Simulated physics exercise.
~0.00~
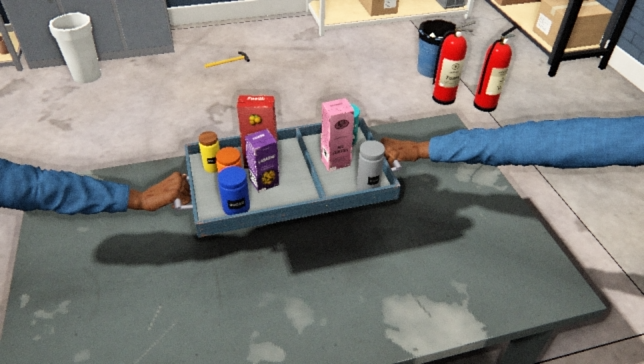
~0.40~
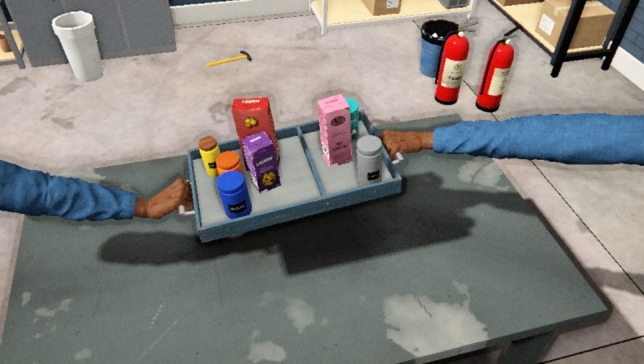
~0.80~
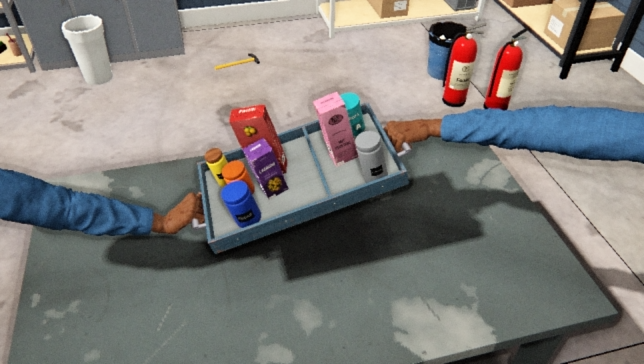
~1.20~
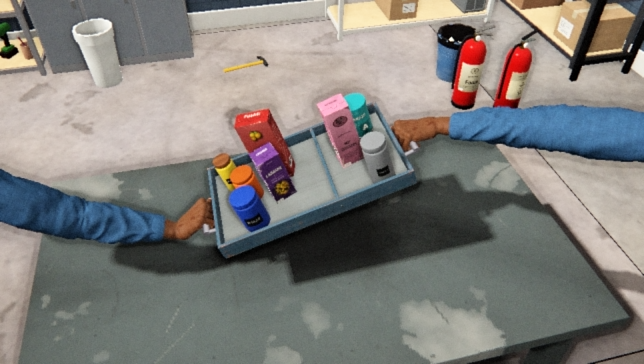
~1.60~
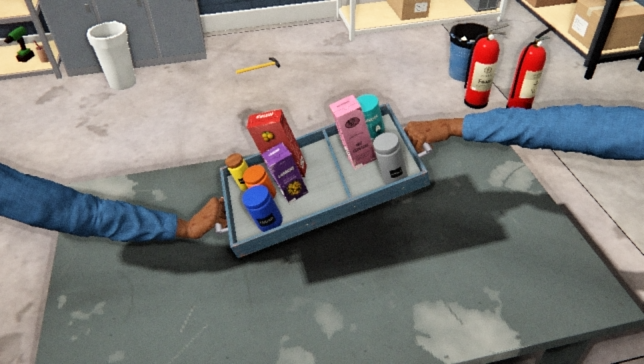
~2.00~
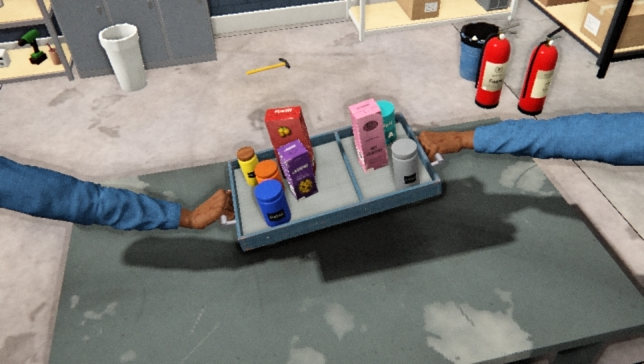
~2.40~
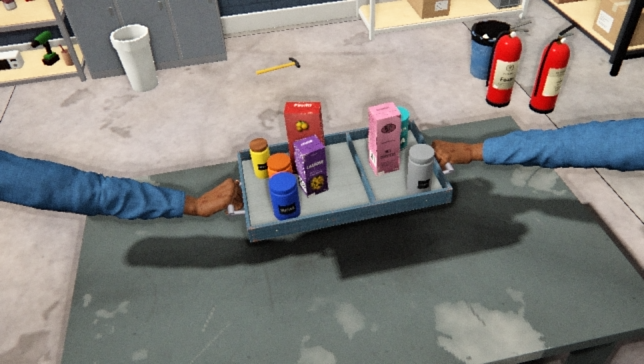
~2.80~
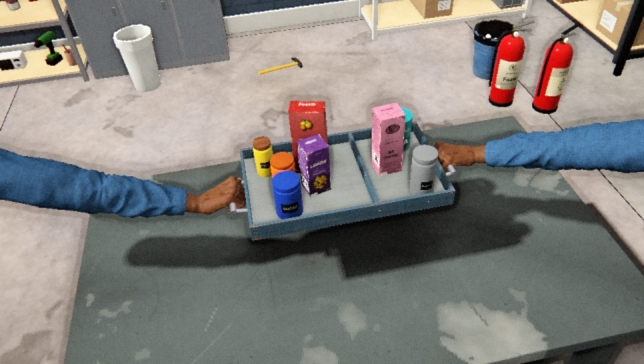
Above a table, two hands tilt a loaded tray left, then level it, everything still standing.
